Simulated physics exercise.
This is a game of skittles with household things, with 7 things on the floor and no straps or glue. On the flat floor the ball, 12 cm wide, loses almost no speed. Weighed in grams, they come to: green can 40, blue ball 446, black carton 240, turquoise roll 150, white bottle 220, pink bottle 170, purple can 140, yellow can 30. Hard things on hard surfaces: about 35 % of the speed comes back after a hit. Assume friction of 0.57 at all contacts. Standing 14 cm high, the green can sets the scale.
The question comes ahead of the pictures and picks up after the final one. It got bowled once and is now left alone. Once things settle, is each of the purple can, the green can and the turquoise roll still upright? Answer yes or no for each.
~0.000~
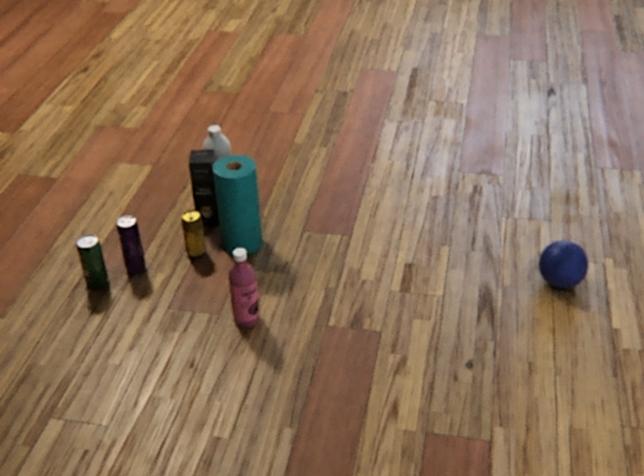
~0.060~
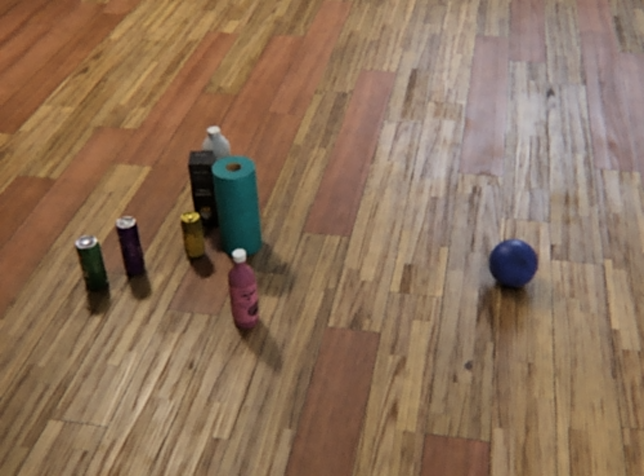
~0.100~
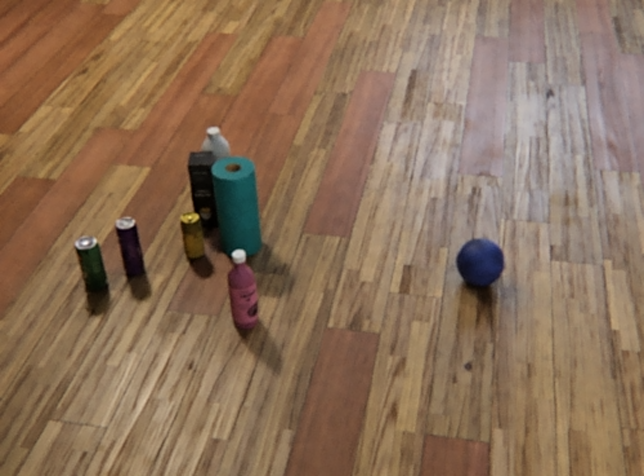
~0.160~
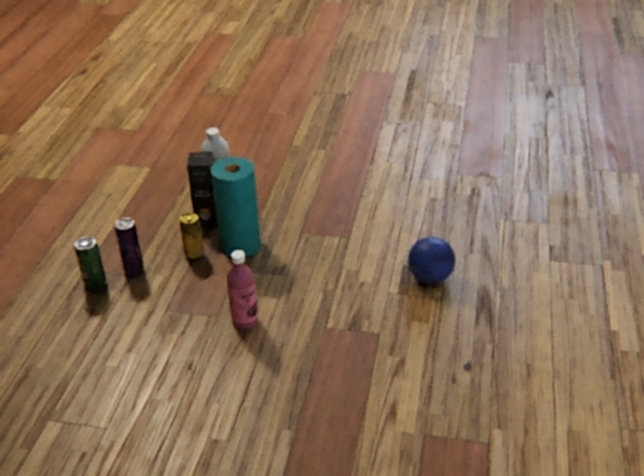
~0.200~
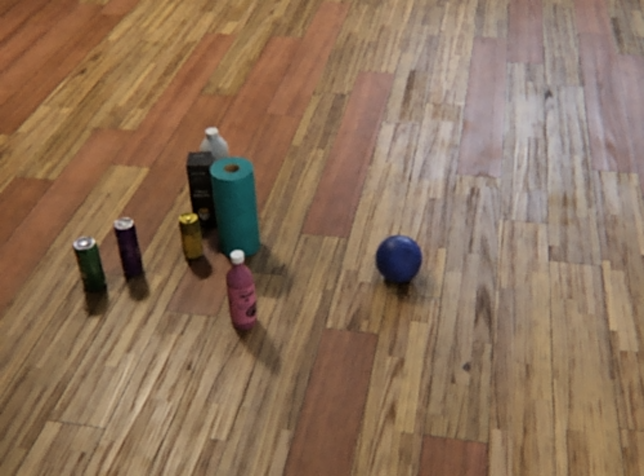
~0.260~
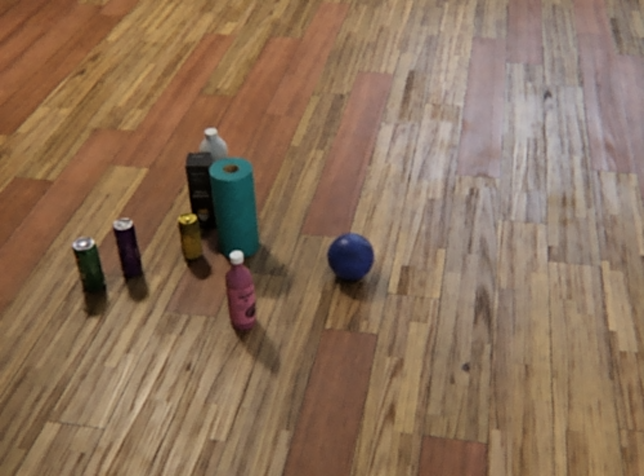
Purple can: No, green can: No, turquoise roll: Yes.
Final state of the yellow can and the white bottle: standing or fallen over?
Here's how it ends: The yellow can comes down, and the white bottle never goes down.
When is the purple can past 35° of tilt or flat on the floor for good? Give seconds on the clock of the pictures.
Time: Roughly 0.6 s.
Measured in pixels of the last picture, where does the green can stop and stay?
It comes to a stop close to (26, 274).
Around 0.66 s, 116 cm rolled; blue ball near (109, 276); purple can at 46° to upright near (79, 240); green can at 11° to upright near (73, 263); turquoise roll at 4° to upright near (231, 197).
Around 1.16 s, 157 cm rolled; purple can on its side near (54, 246); green can on its side near (26, 274); turquoise roll shifted 6 cm near (230, 197).
Around 2.06 s, purple can on its side near (54, 246); green can on its side near (26, 274); turquoise roll shifted 6 cm near (229, 198).
Around 3.16 s, purple can resting near (55, 245); green can resting near (26, 274).
Finally (3.9 s), on their side or leaning hard on the floor, green can, purple can and yellow can; the other 4 still in place (within 8 cm). Final places as that camera would see them, purple can near (55, 245), green can near (26, 274).
